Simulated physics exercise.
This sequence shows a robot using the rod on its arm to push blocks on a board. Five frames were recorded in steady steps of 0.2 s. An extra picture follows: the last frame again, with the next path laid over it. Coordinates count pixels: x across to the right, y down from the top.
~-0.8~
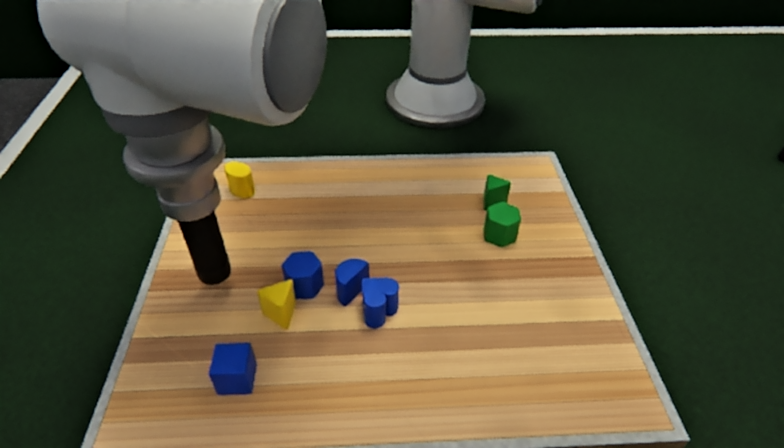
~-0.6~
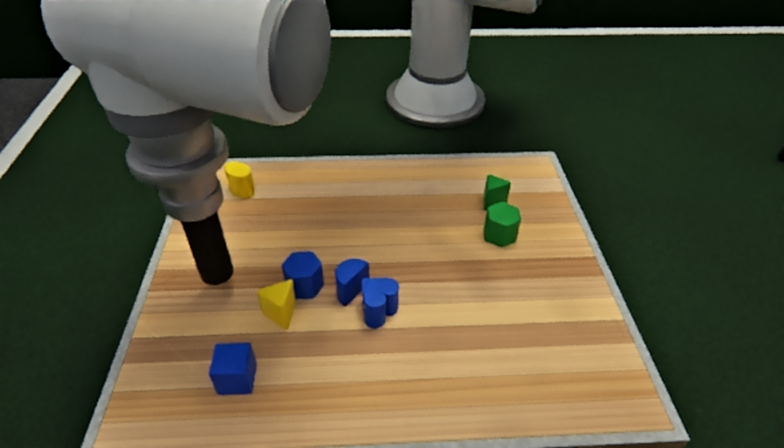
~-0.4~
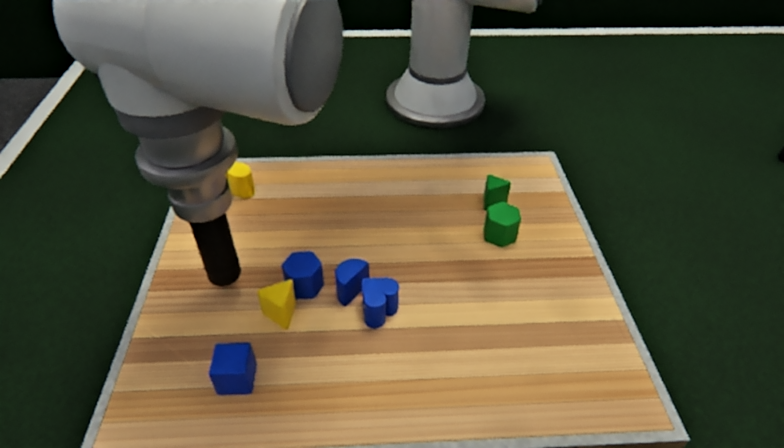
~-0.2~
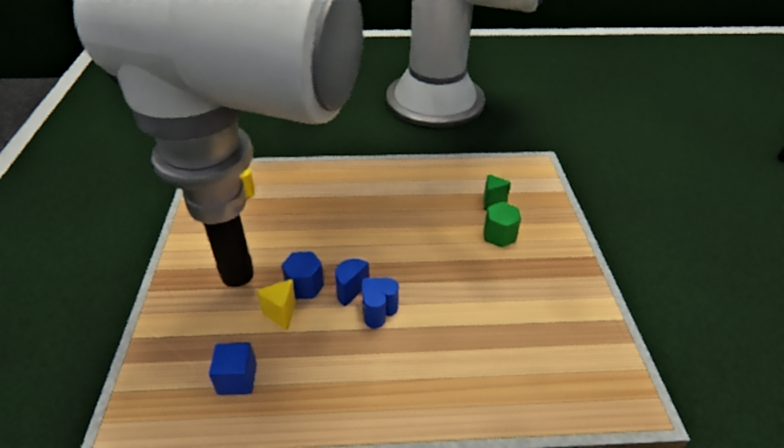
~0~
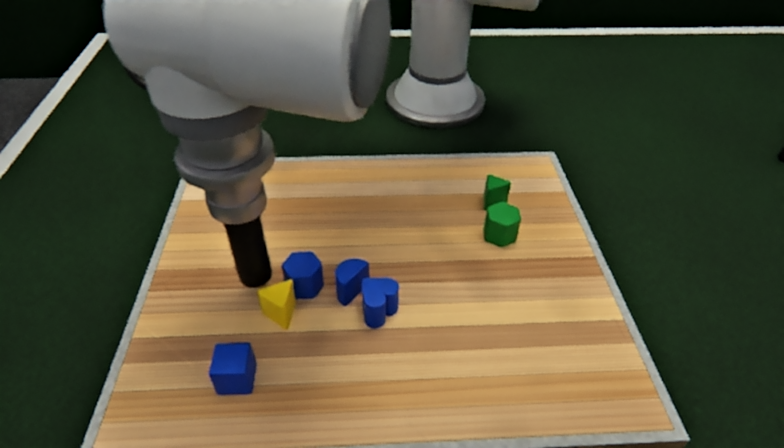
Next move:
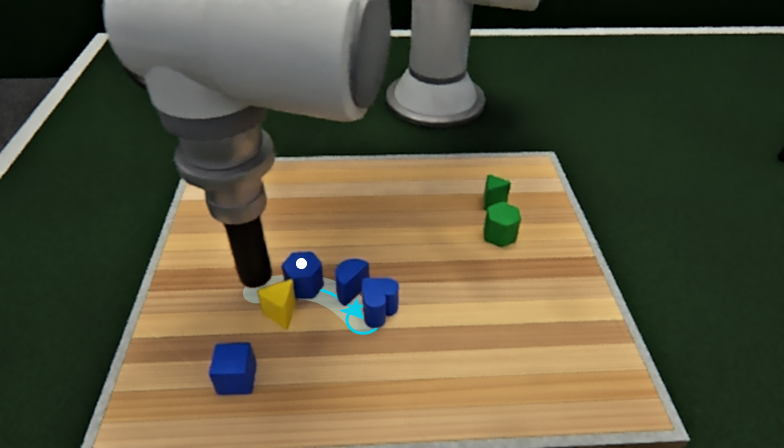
The footage shows a robot arm holding a dark rod over a wooden board scattered with blue, yellow and green blocks; the rod moves slowly right, close to the yellow triangle and blue hexagonal block, while the blocks stay still.
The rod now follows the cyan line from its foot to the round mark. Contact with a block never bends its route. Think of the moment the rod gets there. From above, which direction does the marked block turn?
It turns counter-clockwise.
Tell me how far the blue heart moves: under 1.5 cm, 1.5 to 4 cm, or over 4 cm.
Travels 1.5 to 4 cm.
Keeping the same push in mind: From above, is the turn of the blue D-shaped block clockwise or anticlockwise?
Twists clockwise.
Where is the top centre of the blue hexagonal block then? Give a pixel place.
Its top middle: (365, 259).
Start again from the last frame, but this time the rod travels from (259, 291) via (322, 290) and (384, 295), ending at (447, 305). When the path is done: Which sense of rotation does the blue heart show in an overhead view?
Watching from overhead, you'd notice the blue heart rotating clockwise.
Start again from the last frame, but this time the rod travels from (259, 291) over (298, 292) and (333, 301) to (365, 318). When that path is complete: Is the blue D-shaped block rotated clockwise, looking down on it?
Yes
Drawn move, from (259, 291) via (300, 286) and (336, 296), ending at (364, 319); the dot is on the blue hexagonal block.
On the path given first. One third of the way, rod (298, 272); blue hexagonal block (333, 261); blue D-shaped block (361, 270), turned 15° clockwise.
Two thirds of the way, rod (336, 283); blue hexagonal block (363, 258), turned 60° anticlockwise; blue D-shaped block (392, 270), turned 50° clockwise; blue heart (382, 292).
At the end, rod (363, 305); yellow triangle still; blue hexagonal block (365, 259), turned 75° anticlockwise; blue D-shaped block (398, 270), turned 55° clockwise; blue heart (398, 299).
